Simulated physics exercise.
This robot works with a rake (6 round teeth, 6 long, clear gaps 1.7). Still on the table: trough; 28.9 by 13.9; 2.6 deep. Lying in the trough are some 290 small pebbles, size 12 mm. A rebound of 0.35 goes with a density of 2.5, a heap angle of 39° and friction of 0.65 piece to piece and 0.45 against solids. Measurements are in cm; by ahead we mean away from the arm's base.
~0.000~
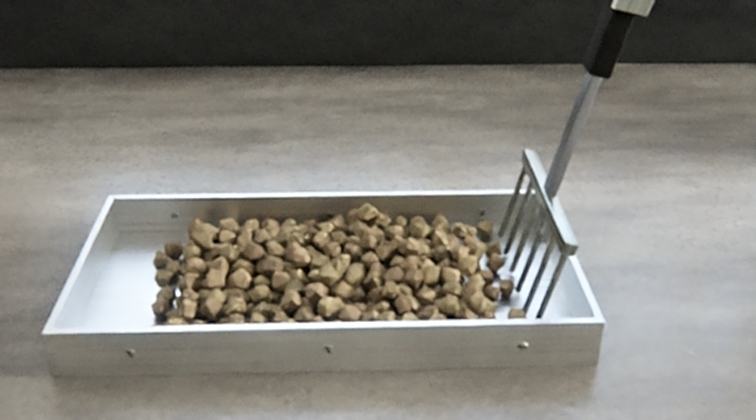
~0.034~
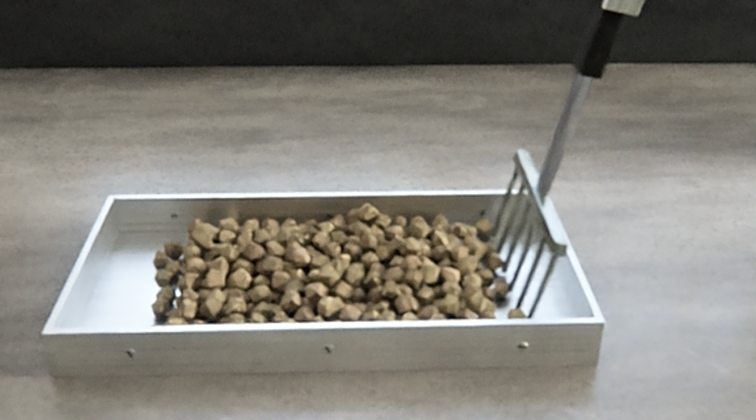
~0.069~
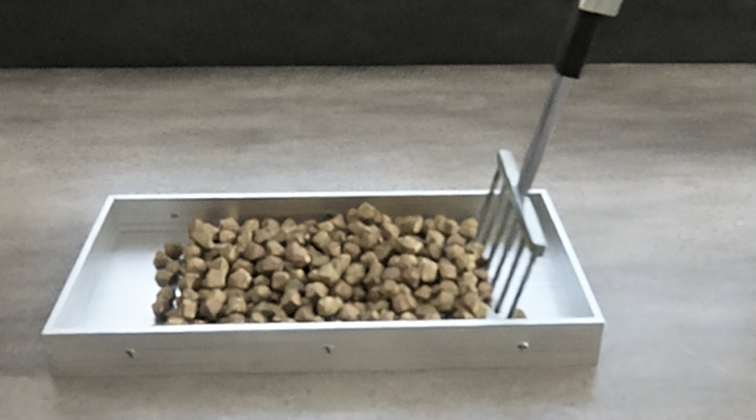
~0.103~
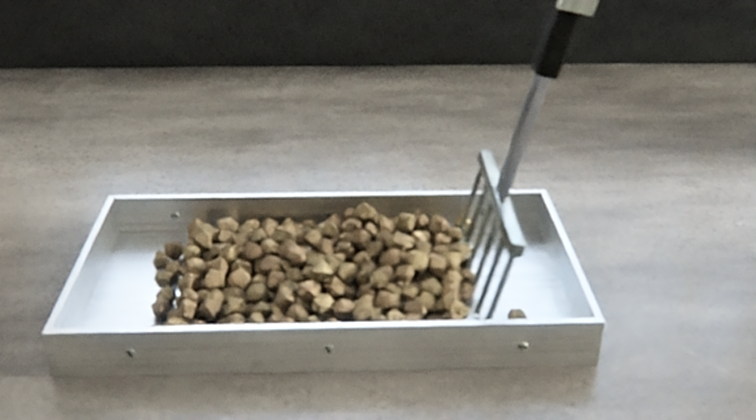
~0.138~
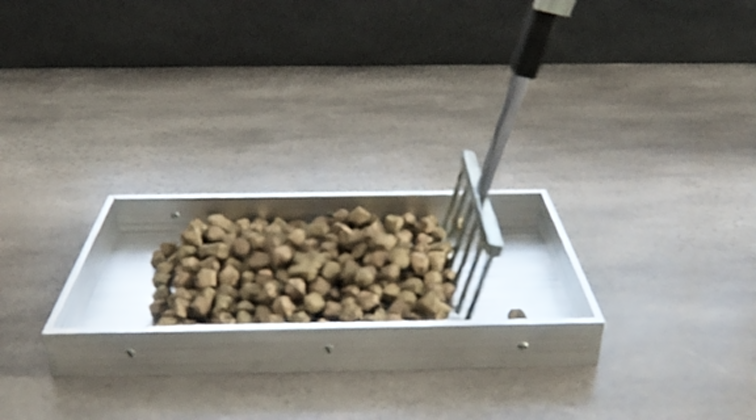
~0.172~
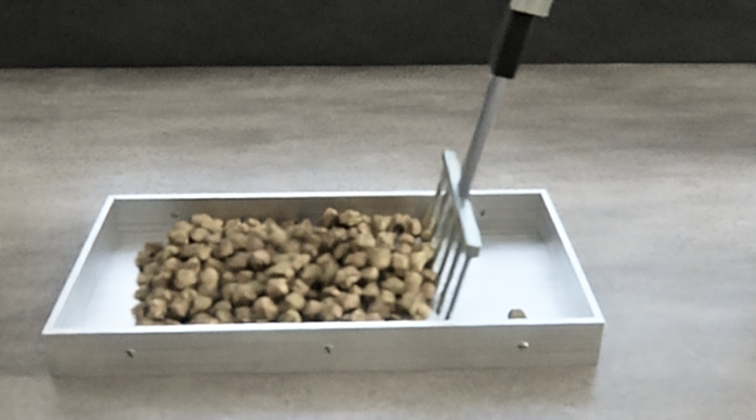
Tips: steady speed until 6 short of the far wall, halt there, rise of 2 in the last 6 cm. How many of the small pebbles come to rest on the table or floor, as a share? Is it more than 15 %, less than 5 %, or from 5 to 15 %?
From 5 to 15 %.
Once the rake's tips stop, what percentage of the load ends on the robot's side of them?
Roughly 30 percent of the load.
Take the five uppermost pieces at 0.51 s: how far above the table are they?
Something like 8 cm, I'd say.
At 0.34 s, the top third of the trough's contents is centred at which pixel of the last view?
That third sits centred at about (262, 255).
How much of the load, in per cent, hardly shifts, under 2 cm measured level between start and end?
Around 0 per cent.
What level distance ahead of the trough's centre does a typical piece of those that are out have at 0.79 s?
About 16 cm.
By 0.34 s, sloping 77°, highest piece 6 above the table; 294 in the trough.
By 0.51 s, sloping 77°, highest piece 13 above the table; 287 in the trough, 3 on the table or floor, 4 in flight or on the tool.
By 0.79 s, sloping 77°, highest piece 5 above the table; 274 in the trough, 20 on the table or floor.
By 1.49 s, sloping 77°, highest piece 5 above the table; 272 in the trough, 22 on the table or floor.
Final count, 272 in the trough, 22 on the table or floor. That is 7 % on the table or floor.
